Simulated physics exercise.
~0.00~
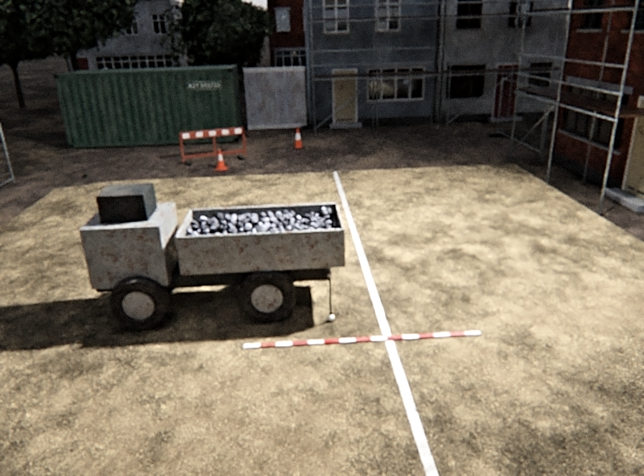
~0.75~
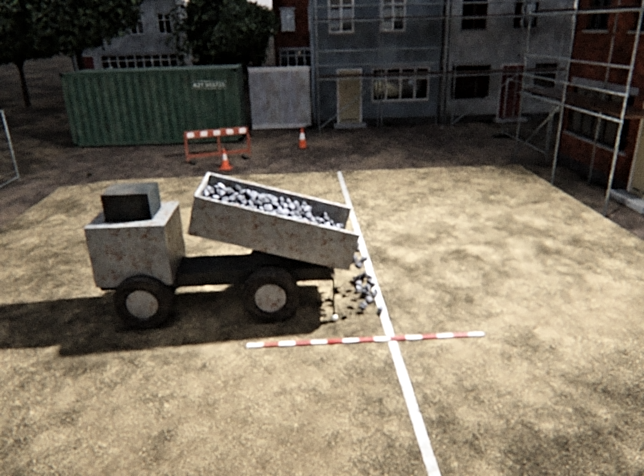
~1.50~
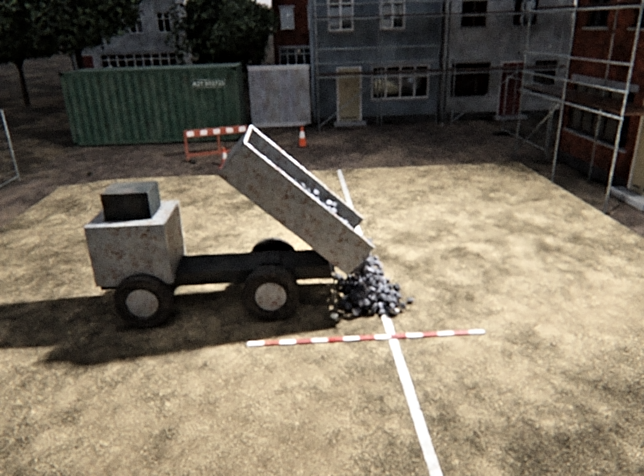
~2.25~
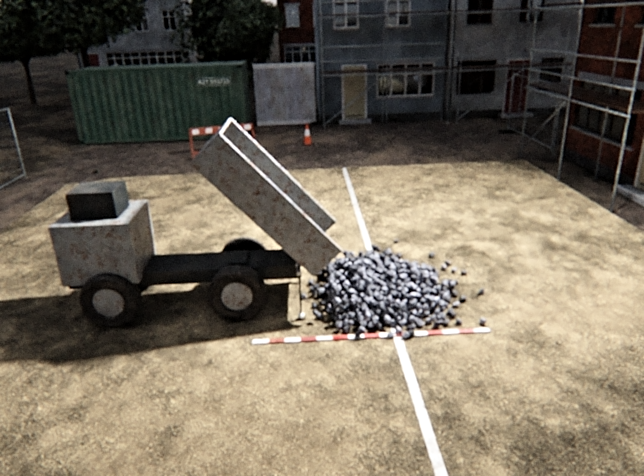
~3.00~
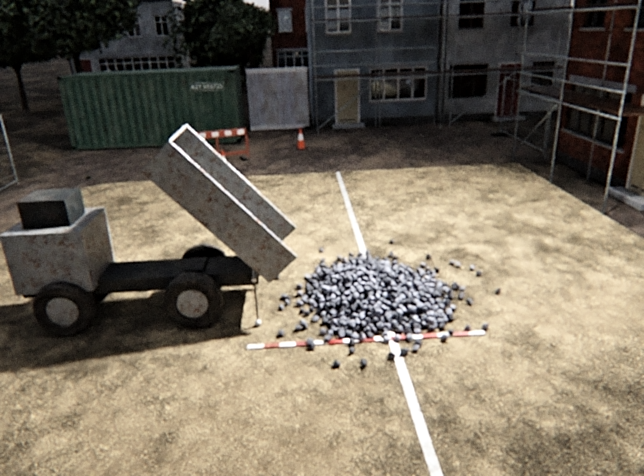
The footage shows a grey tipping truck on a building site raising its loaded bed and pouring dark stones beside a striped staff, then pulling away to the left with the bed still raised, leaving a broad heap spread across the painted white line.
